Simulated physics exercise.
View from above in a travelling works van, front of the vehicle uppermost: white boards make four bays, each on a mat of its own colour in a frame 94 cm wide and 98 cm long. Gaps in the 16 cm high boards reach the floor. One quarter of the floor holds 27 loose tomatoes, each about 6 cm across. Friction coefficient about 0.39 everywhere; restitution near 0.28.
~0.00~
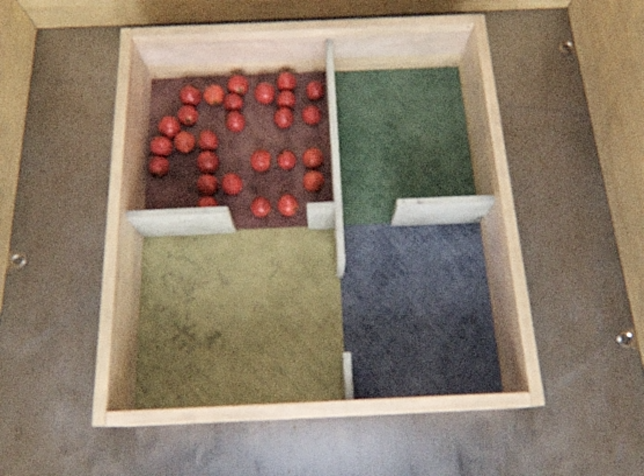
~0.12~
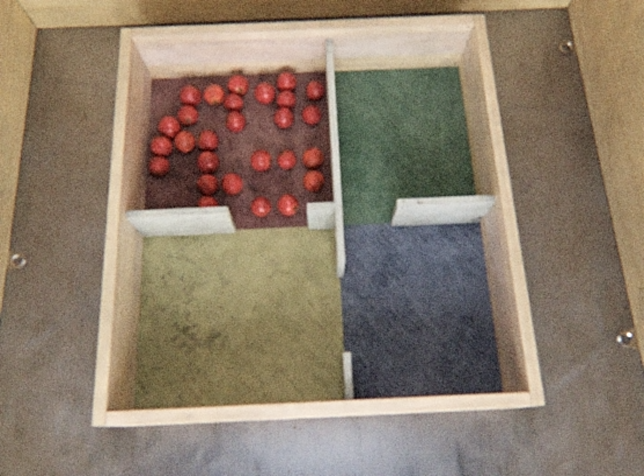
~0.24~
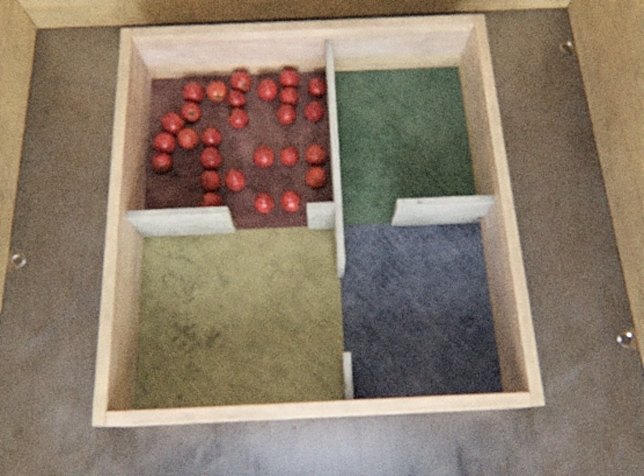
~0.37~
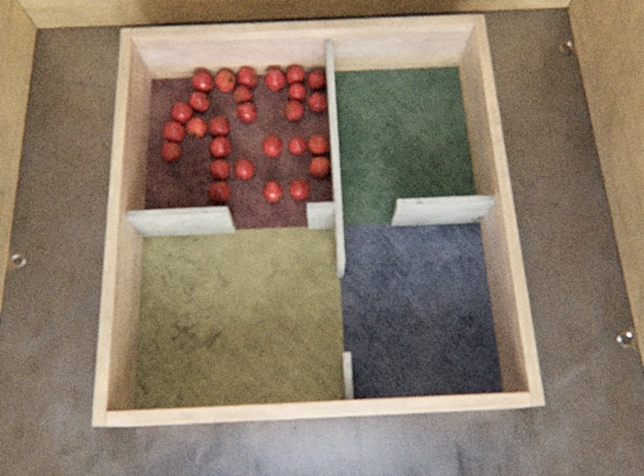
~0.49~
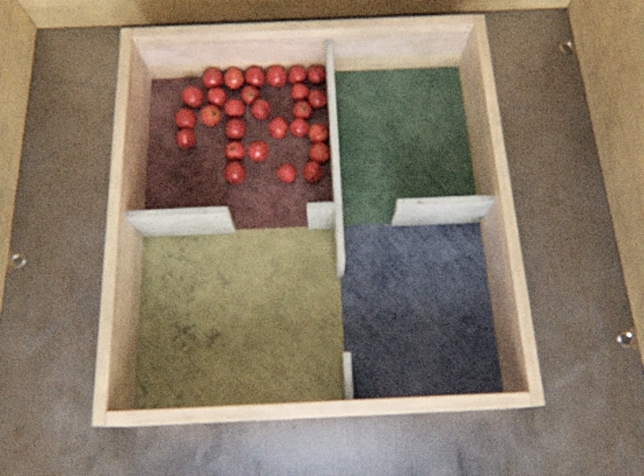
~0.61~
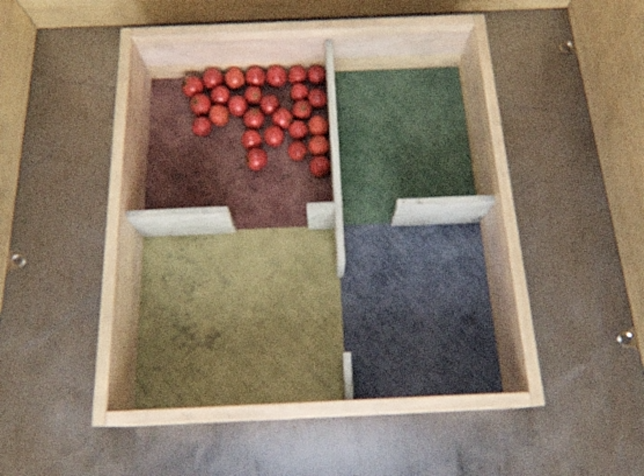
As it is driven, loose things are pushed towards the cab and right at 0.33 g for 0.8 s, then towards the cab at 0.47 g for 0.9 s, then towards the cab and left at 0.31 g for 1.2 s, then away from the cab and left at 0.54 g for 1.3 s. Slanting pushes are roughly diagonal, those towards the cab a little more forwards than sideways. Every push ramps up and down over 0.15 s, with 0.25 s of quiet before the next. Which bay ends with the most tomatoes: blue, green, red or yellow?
The largest share ends in the red bay.
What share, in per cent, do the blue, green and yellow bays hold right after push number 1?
By then: Blue 0, green 0, yellow 0 per cent.
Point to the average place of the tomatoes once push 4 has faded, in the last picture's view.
Around (184, 213).
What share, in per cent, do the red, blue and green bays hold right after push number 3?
By then: Red 100, blue 0, green 0 per cent.
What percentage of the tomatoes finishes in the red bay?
Some 80 per cent of them.
After push 1 (1.04 s), 27 in the red bay.
After push 2 (2.19 s), 27 in the red bay.
After push 3 (3.64 s), 27 in the red bay.
After push 4 (5.19 s), 21 in the red bay and 6 in the yellow bay.
Final count (at 5.84 s), 21 in the red bay and 6 in the yellow bay.
